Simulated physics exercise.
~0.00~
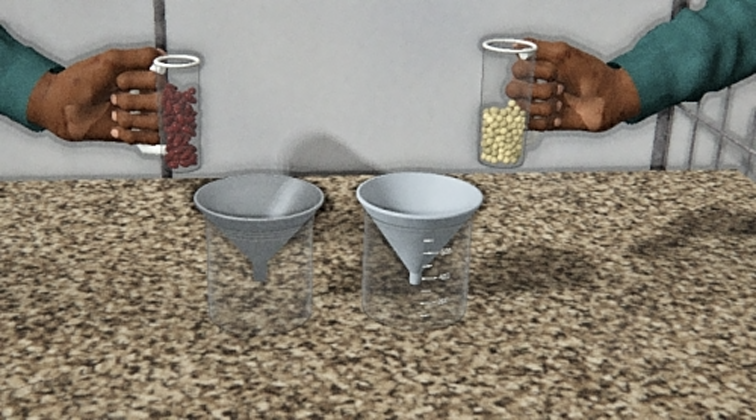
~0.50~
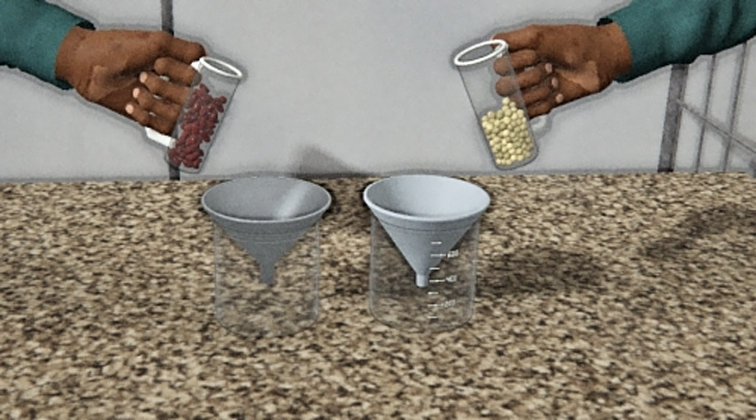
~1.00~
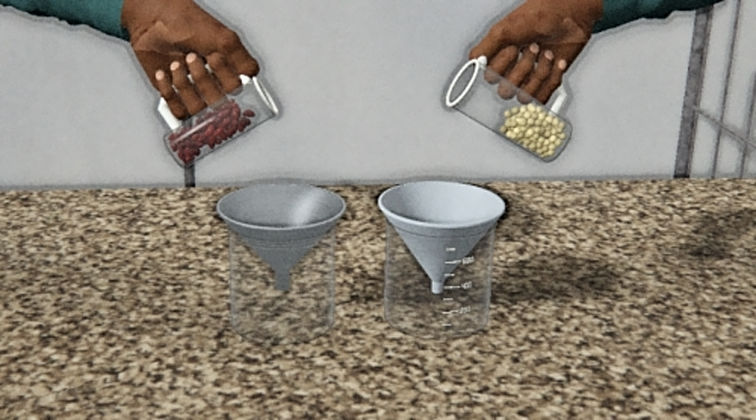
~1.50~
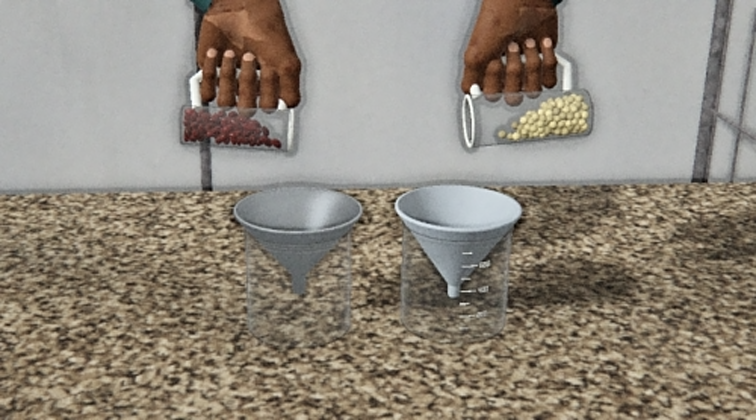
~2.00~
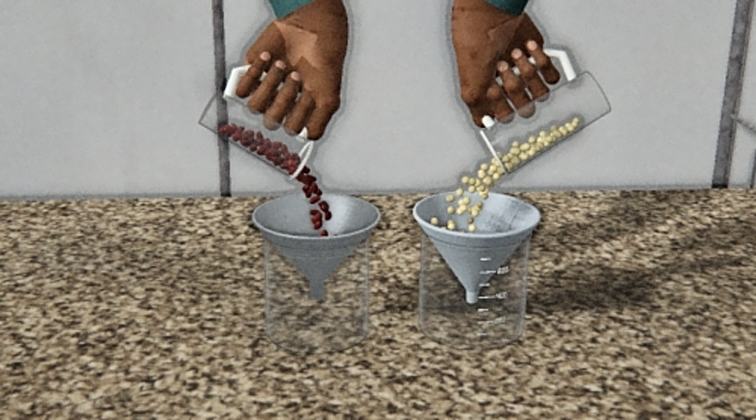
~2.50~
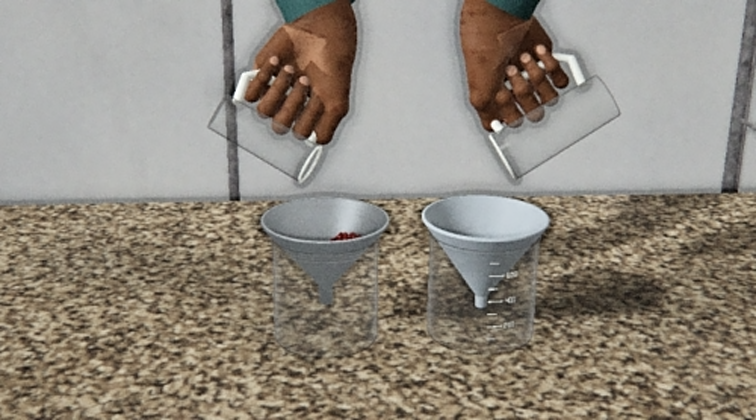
The clip opens on two hands in green sleeves holding clear cups, dark red beans on the left and pale yellow beads on the right, above two grey funnels set in clear jars on a speckled counter. The hands tip the cups inward until they lie on their sides, as the view shifts slightly left. Tilting further, both cups spill their contents into the funnels. Soon both cups are empty and still held tipped. A small mound of red shows in the left funnel, the yellow beads sit out of sight inside the right one, and both jars remain empty.
